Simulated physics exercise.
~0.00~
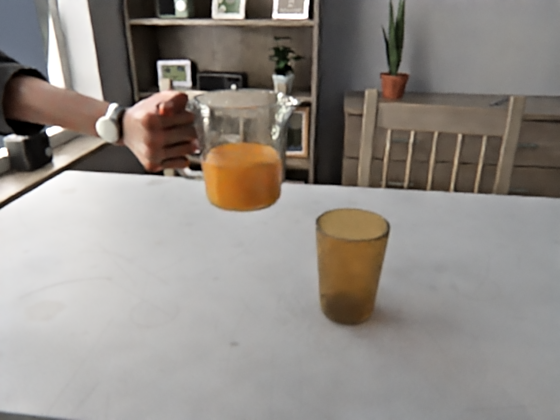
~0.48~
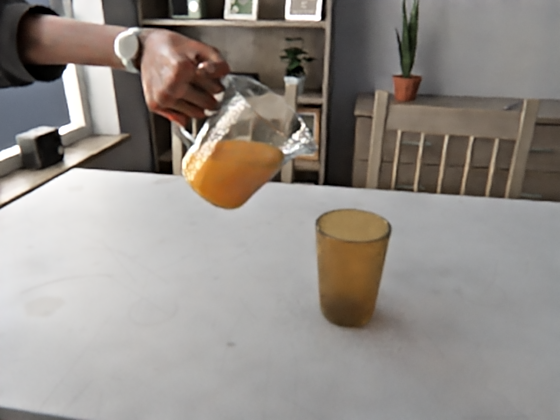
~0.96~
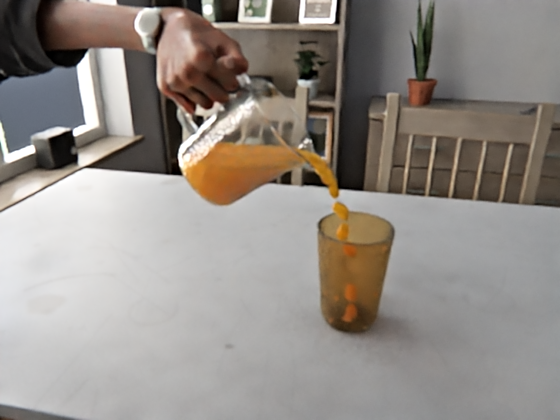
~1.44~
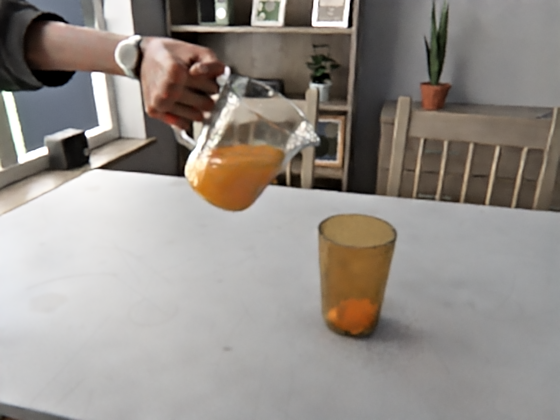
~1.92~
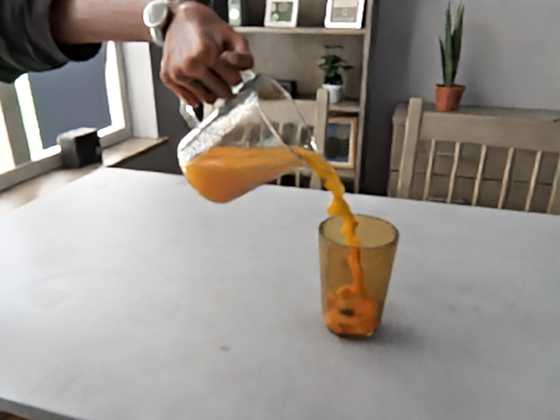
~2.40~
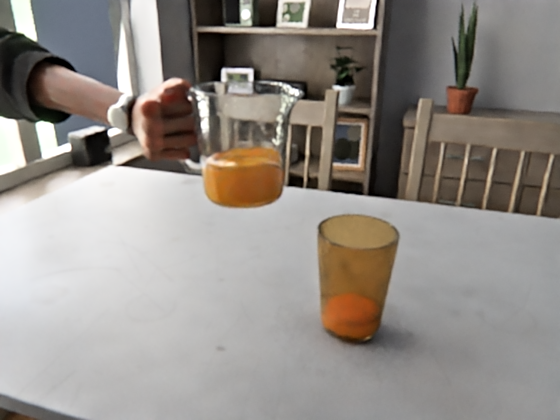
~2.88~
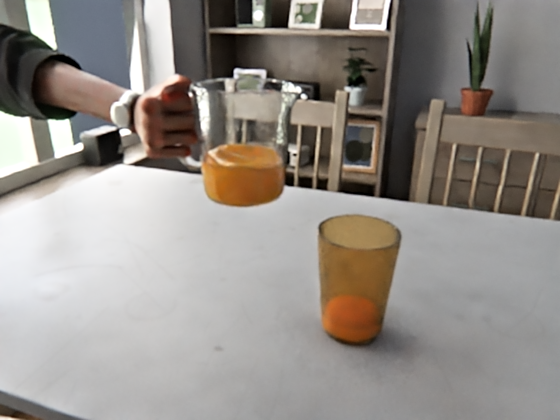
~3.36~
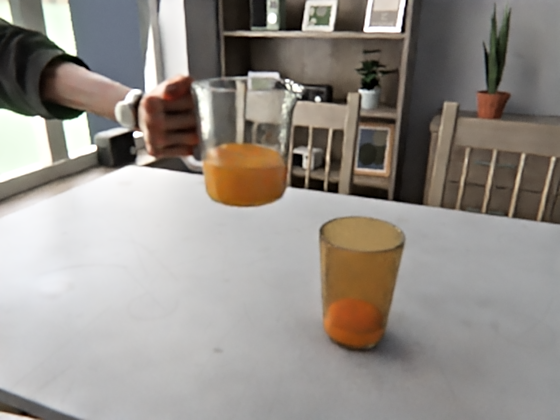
In a grey-walled dining room, seen from slightly above a pale table, wooden chairs, a shelf with framed photos and potted plants stand behind. A hand wearing a white watch holds a clear glass pitcher of orange juice at the left, above and beside an empty amber tumbler. The hand tips the pitcher to the right and juice streams into the tumbler, then eases it back and the flow stops. It tilts again, pouring a second stream, then levels the pitcher. The view drifts slightly sideways, and the tumbler ends with a shallow layer of juice, the pitcher still partly full.
